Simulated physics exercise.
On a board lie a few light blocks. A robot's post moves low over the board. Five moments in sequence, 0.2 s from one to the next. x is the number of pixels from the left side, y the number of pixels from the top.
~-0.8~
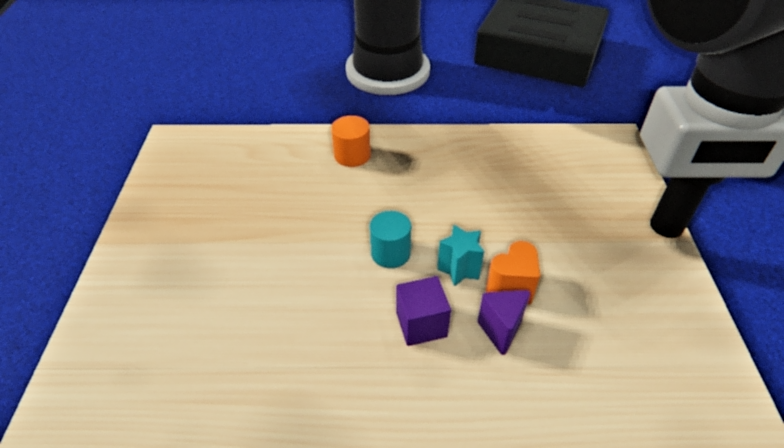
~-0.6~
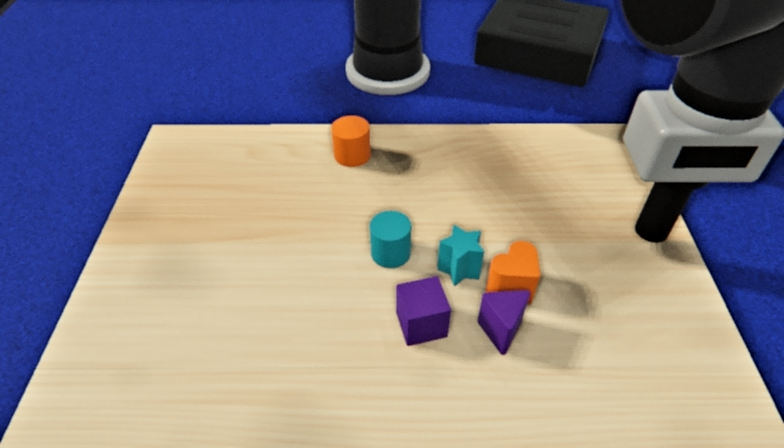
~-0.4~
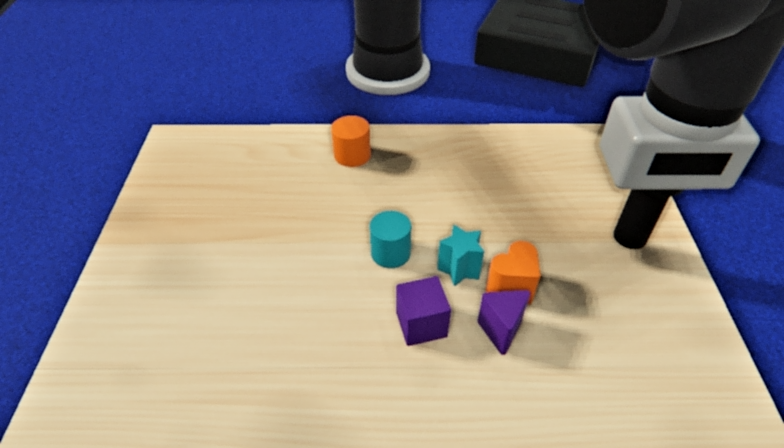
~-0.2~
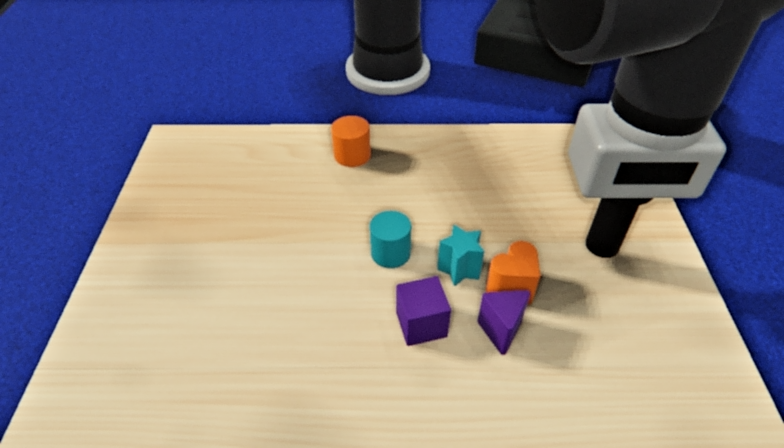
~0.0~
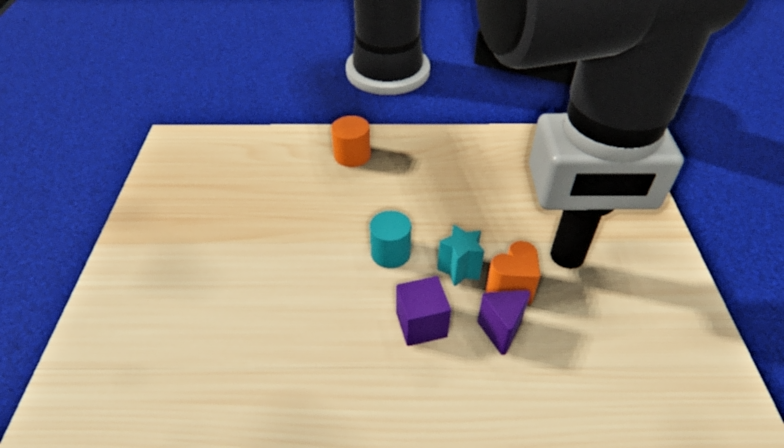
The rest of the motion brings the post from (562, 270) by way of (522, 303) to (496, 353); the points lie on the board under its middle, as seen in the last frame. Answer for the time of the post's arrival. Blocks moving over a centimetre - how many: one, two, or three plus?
The push will move two blocks.
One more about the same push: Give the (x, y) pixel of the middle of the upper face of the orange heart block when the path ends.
It ends at (482, 274).
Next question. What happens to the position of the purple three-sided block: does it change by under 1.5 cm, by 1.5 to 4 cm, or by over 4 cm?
Offset: Above 4 cm.
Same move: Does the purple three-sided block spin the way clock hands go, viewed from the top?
Yes.
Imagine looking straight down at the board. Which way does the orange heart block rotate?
From overhead, the rotation is clockwise.
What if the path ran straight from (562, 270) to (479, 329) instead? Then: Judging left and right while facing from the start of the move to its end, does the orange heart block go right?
My answer is yes.
On the path given first. One third of the way, post (538, 277); orange heart block (504, 267).
Two thirds of the way, post (515, 305); purple three-sided block (500, 315), turned 25° clockwise; orange heart block (482, 274), turned 25° clockwise.
At the end, post (499, 340); purple square not moved; purple three-sided block (475, 345), turned 60° clockwise; orange heart block (482, 274), turned 25° clockwise.
